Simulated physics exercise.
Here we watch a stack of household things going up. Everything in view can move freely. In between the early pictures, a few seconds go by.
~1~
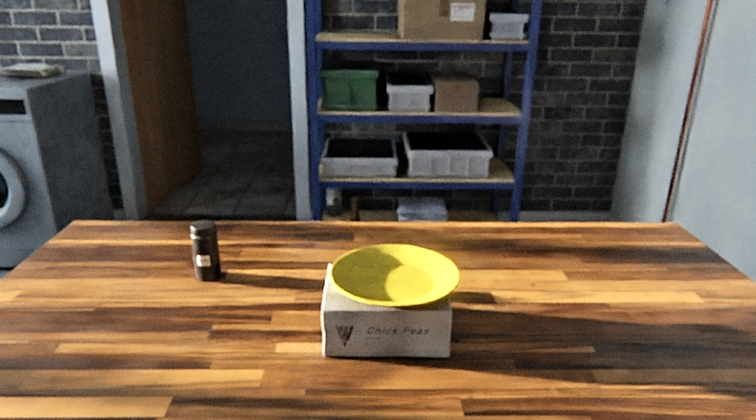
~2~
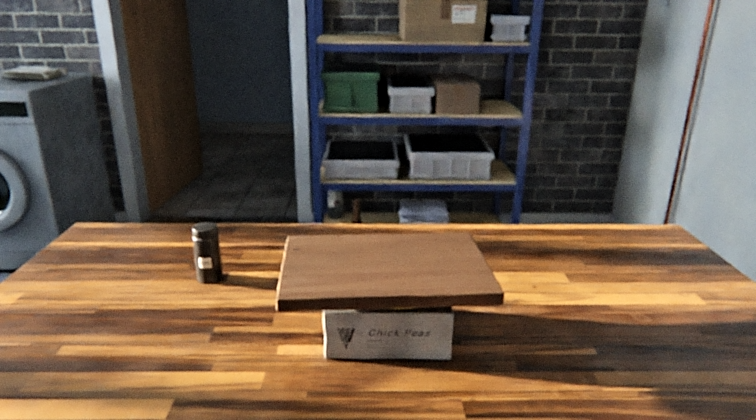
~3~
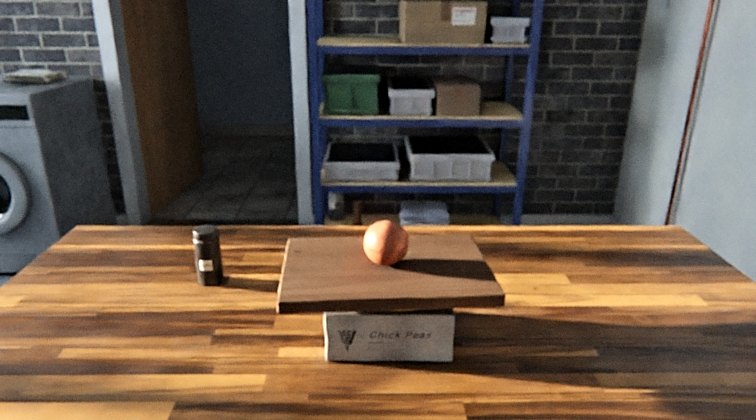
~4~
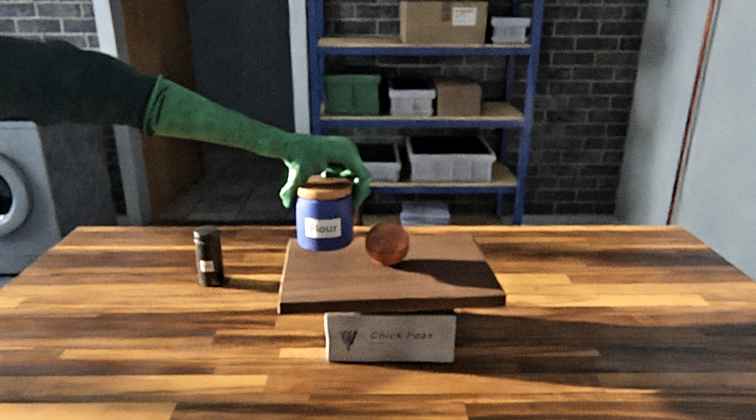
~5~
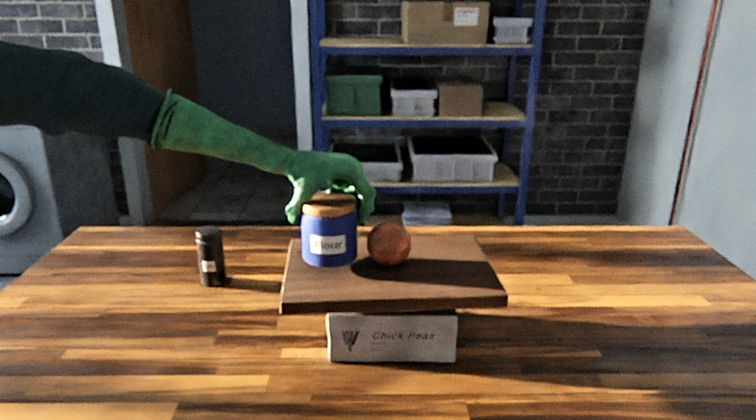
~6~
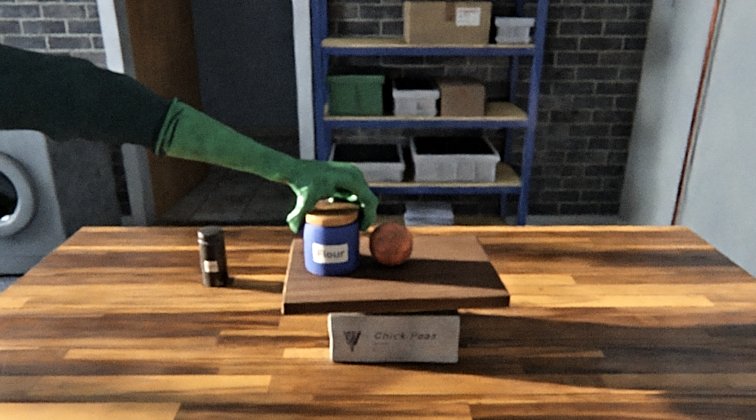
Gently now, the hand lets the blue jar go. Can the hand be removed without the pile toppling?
Yes, the pile stays balanced.
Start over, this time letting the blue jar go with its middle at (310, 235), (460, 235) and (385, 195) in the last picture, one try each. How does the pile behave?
Result per try: First still standing, second still standing, third toppled.
Then, 1.00 s on from there, no change.
Then, 2.10 s on from there, blue jar resting near (331, 238).
In the end, all 6 unmoved. At the end, from the last picture's camera, blue jar near (331, 238). The pile stays up.
